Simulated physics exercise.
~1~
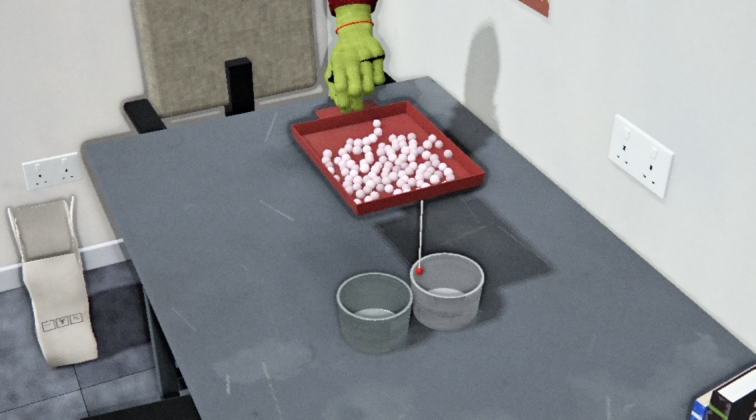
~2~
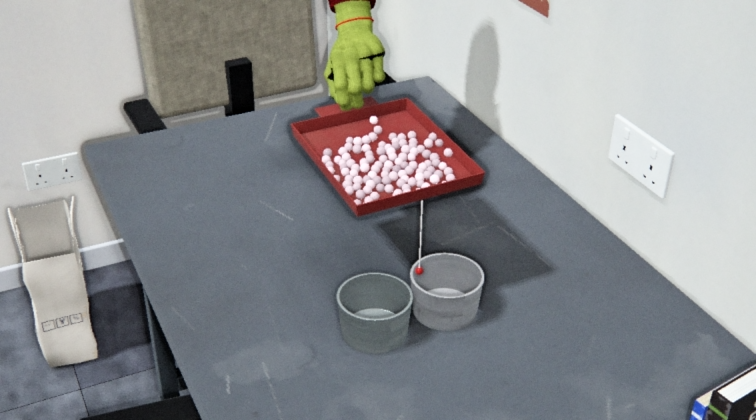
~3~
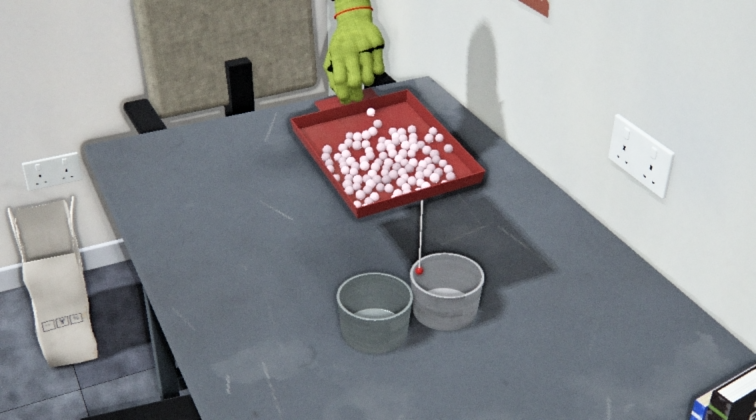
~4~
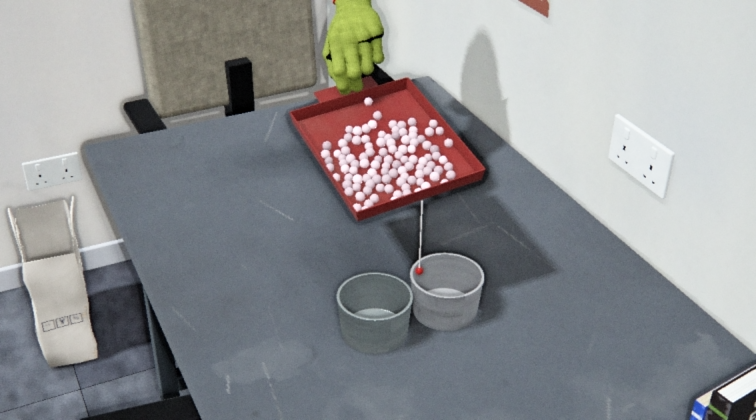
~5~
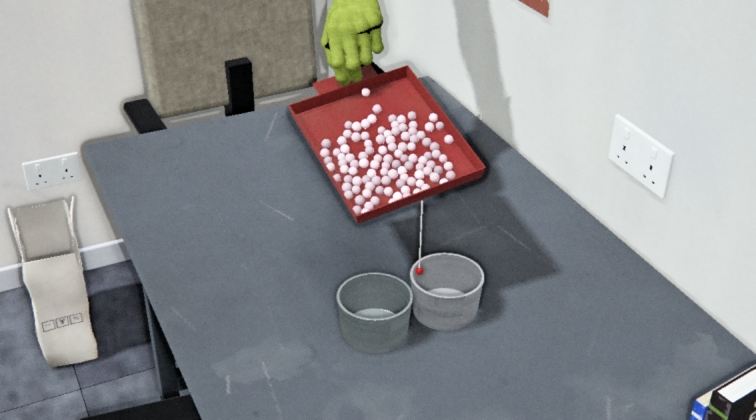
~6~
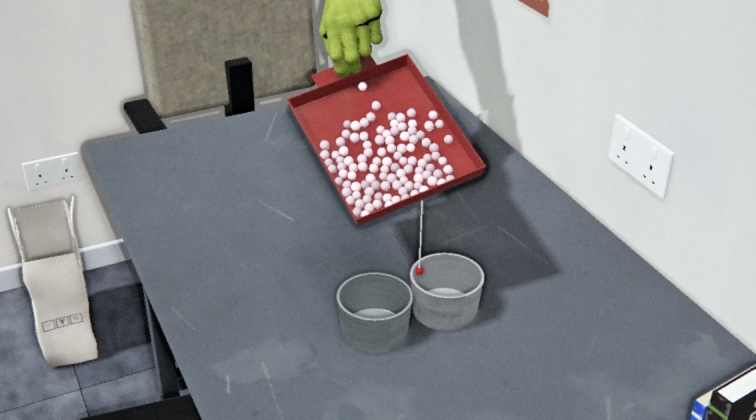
A red rimmed tray of small pale pink balls is held over a grey table, seen from above at an angle, with a chair behind and a white wall at right. Two round grey dishes sit side by side below it, near a red bead on a pale thread. The yellow-green gloved hand raises the tray's back edge, the near-left corner dips slightly, and the balls shift a little, while the camera stays still.
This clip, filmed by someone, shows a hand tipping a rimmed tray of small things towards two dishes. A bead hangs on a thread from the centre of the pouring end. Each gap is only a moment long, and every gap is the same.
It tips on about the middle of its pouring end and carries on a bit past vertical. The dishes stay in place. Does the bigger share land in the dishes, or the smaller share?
The bigger share lands in them.
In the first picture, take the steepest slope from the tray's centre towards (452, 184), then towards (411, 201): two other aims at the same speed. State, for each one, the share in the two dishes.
Respectively 40 and 20 in a hundred.
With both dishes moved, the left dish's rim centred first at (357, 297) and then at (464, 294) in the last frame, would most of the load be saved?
First try: Higher than half; second try: Lower than half.
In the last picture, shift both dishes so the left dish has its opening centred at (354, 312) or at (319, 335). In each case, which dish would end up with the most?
First try: The left-side dish; second try: The right-side dish.
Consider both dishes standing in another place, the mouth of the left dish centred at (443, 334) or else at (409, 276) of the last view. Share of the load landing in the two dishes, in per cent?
I'd say about 0 percent, followed by about 0 percent.
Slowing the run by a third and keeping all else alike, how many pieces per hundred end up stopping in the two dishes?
I'd say 80 percent or thereabouts.
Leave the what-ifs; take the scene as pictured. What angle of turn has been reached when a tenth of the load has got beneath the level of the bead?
Angle: Close to 95°.
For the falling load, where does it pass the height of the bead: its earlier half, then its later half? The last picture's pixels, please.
I'd say close to (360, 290) at first and close to (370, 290) later on.
Soon after the last picture, tray tipped steeply; all on the tray.
A little later, tray tipped past a quarter turn; a small part on the tray; about two thirds in the left dish; a small part outside both; about a quarter in the air.
Later still, tray tipped past a quarter turn; most in the left dish; about a quarter outside both.
By the end, tray tipped past a quarter turn; most in the left dish; none in the right dish; about a quarter outside both.
